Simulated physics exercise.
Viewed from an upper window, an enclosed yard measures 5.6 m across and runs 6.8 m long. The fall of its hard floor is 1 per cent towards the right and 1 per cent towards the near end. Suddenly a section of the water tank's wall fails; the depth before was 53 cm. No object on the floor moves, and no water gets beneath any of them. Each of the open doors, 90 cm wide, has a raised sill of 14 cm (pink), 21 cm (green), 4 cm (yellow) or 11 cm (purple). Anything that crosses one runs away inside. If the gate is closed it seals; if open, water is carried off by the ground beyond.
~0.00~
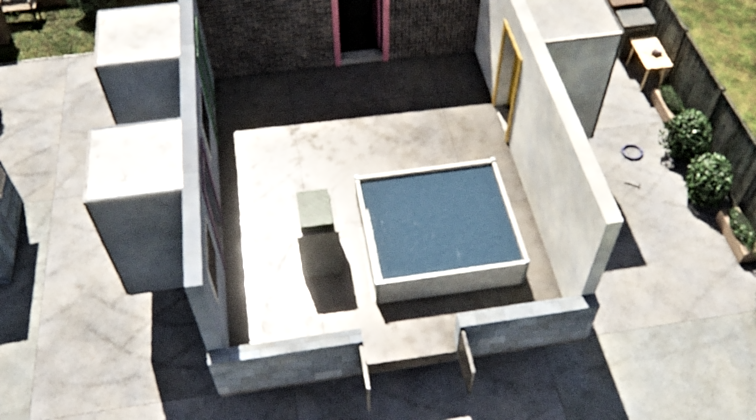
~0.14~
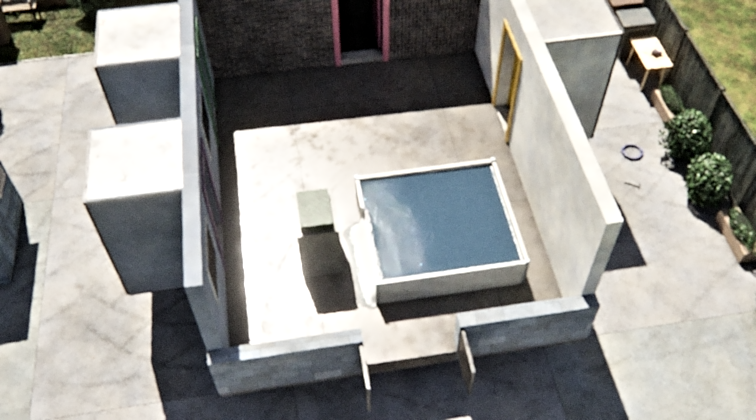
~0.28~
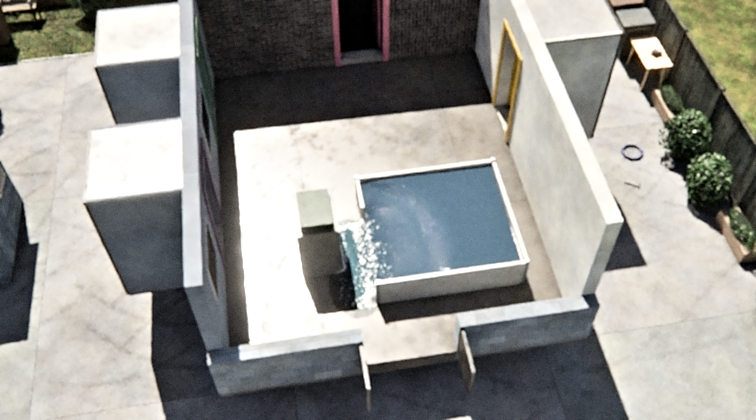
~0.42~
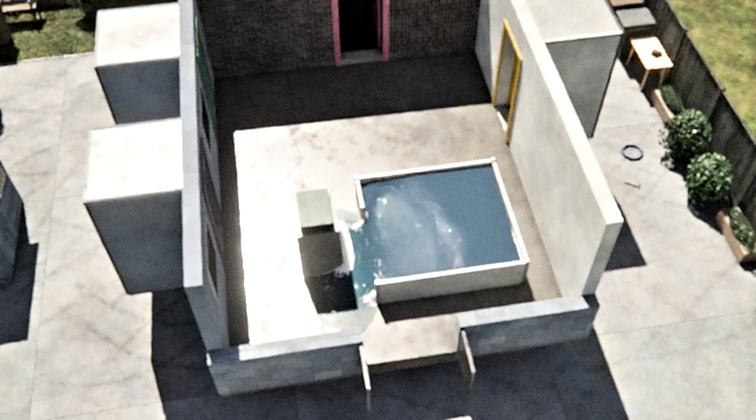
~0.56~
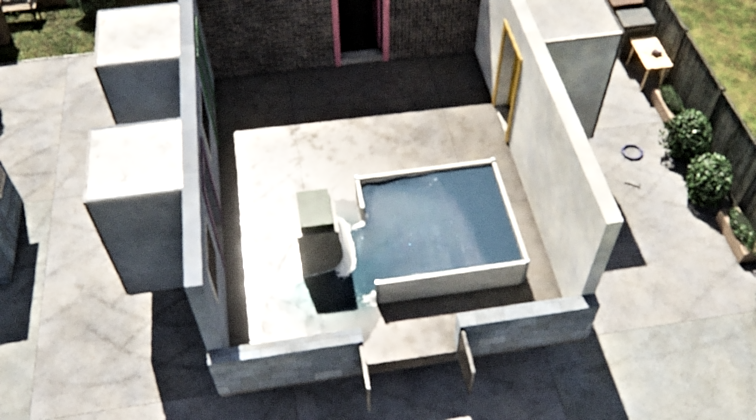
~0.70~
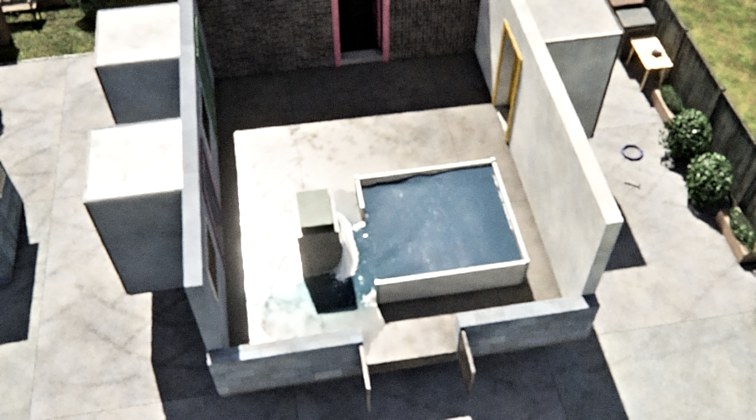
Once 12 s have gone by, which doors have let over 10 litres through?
One by one: Pink door: Short. Green door: Short. Yellow door: Surplus. Purple door: Short.
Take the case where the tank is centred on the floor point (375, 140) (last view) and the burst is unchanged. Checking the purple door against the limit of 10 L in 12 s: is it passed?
Lab note: Purple door, limit broken.
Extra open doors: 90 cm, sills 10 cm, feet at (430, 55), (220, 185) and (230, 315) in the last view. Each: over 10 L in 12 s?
Per doorway, in order: Insufficient / insufficient / sufficient.
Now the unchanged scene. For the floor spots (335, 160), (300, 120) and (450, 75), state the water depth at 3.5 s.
Listed order: 2 / 2 / 0 cm.
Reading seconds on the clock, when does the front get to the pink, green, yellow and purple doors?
Doors: Pink 3.0 s / green 2.6 s / yellow 7.5 s / purple 1.6 s.
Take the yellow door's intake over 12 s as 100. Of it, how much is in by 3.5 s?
Some 0 in a hundred.
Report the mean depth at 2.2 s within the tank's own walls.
The mean depth is around 33 cm.
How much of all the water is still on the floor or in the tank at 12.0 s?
Near 90 in a hundred is still there.
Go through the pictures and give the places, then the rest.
The first picture shows the water tank at (438, 221) is whole and still, 53 cm deep.
In the second picture, water pours out at (372, 257) and has run 0.8 m, to (369, 304); typically 10 cm deep outside, 53 cm at the water tank's back.
In the third picture, the front is at (349, 310), 1.0 m from the gap at (372, 258); 0.9 m2 of floor is under water; 53 cm left at the back of the water tank.
In the fourth picture, the front is at (320, 314), 1.3 m from the gap at (372, 258); 1.6 m2 of floor is under water; 53 cm left at the back of the water tank.
In the fifth picture, water pours out at (372, 259) and has run 1.7 m, to (278, 298); typically 6 cm deep outside, 53 cm at the water tank's back.
In the sixth picture, water pours out at (372, 258) and has run 2.2 m, to (250, 302); typically 5 cm deep outside, 54 cm at the water tank's back.
After 1.4 s water covers 25 % of the floor and is deepest (46 cm) near (232, 370); pink door not reached, green door not reached, yellow door not reached, purple door not reached.
After 2.2 s water covers 40 % of the floor and is deepest (38 cm) near (349, 250); pink door not reached, green door not reached, yellow door not reached, purple door 4 cm at the sill, 0 L in.
After 3.5 s water covers 55 % of the floor and is deepest (26 cm) near (232, 370); pink door 4 cm at the sill, 0 L in, green door 4 cm at the sill, 0 L in, yellow door not reached, purple door 10 cm at the sill, 0 L in.
After 7.0 s water covers 75 % of the floor and is deepest (19 cm) near (476, 53); pink door 8 cm at the sill, 0 L in, green door 9 cm at the sill, 0 L in, yellow door not reached, purple door 8 cm at the sill, 0 L in.
After 12.0 s water covers 95 % of the floor and is deepest (18 cm) near (571, 321); pink door 5 cm at the sill, 0 L in, green door 5 cm at the sill, 0 L in, yellow door 10 cm at the sill, 56 L in, purple door 5 cm at the sill, 0 L in.
